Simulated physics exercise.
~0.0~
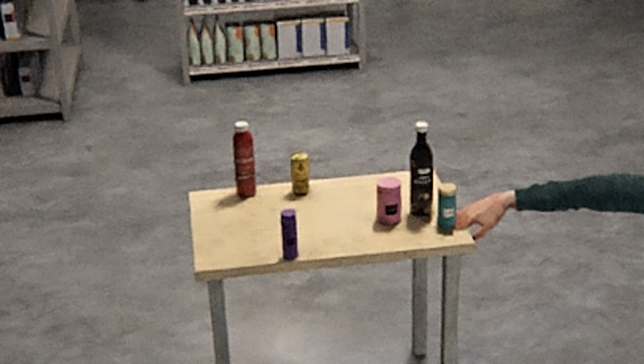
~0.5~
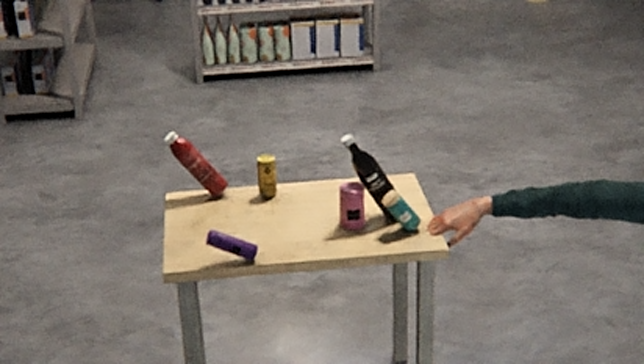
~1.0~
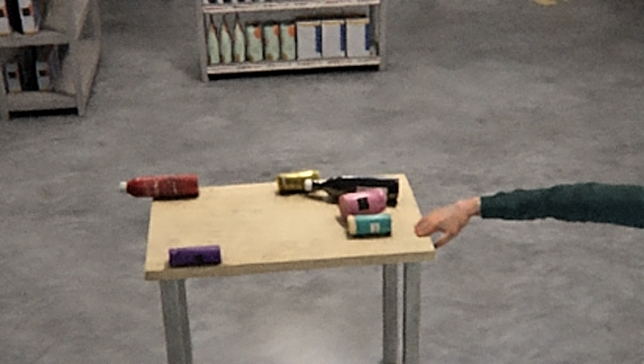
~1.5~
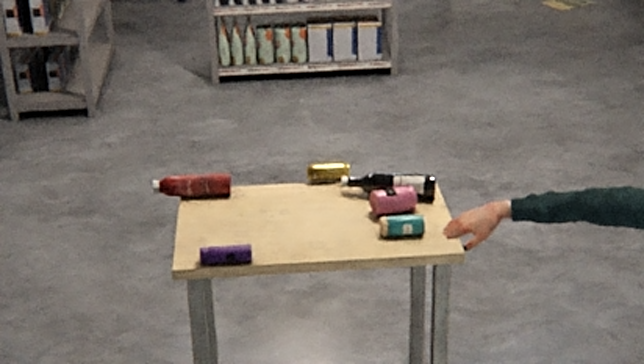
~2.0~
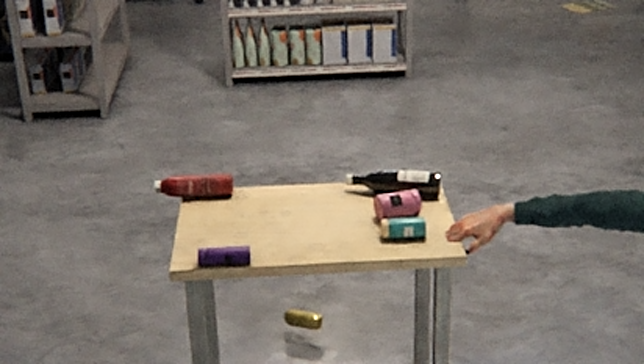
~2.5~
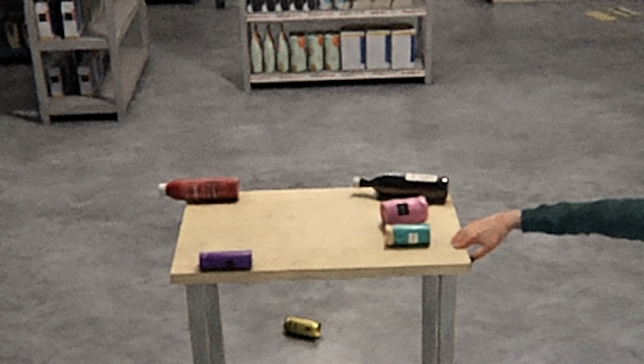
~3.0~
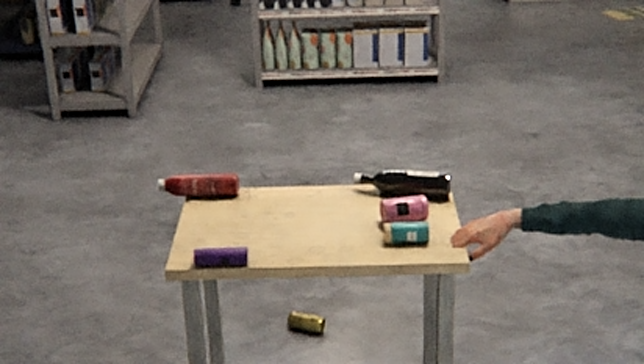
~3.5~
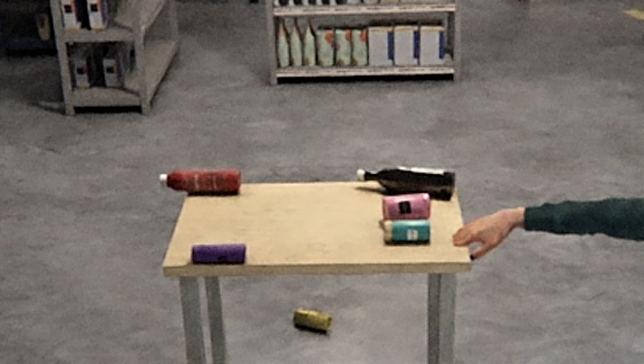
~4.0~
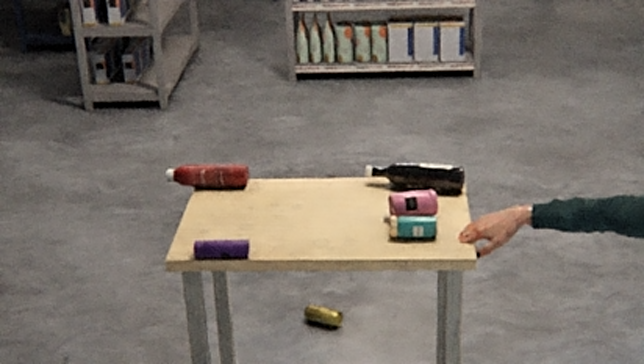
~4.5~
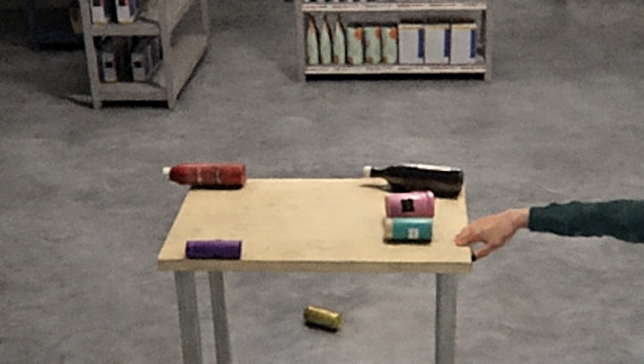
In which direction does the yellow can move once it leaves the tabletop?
The yellow can moves down, ending up on the floor below the tabletop.
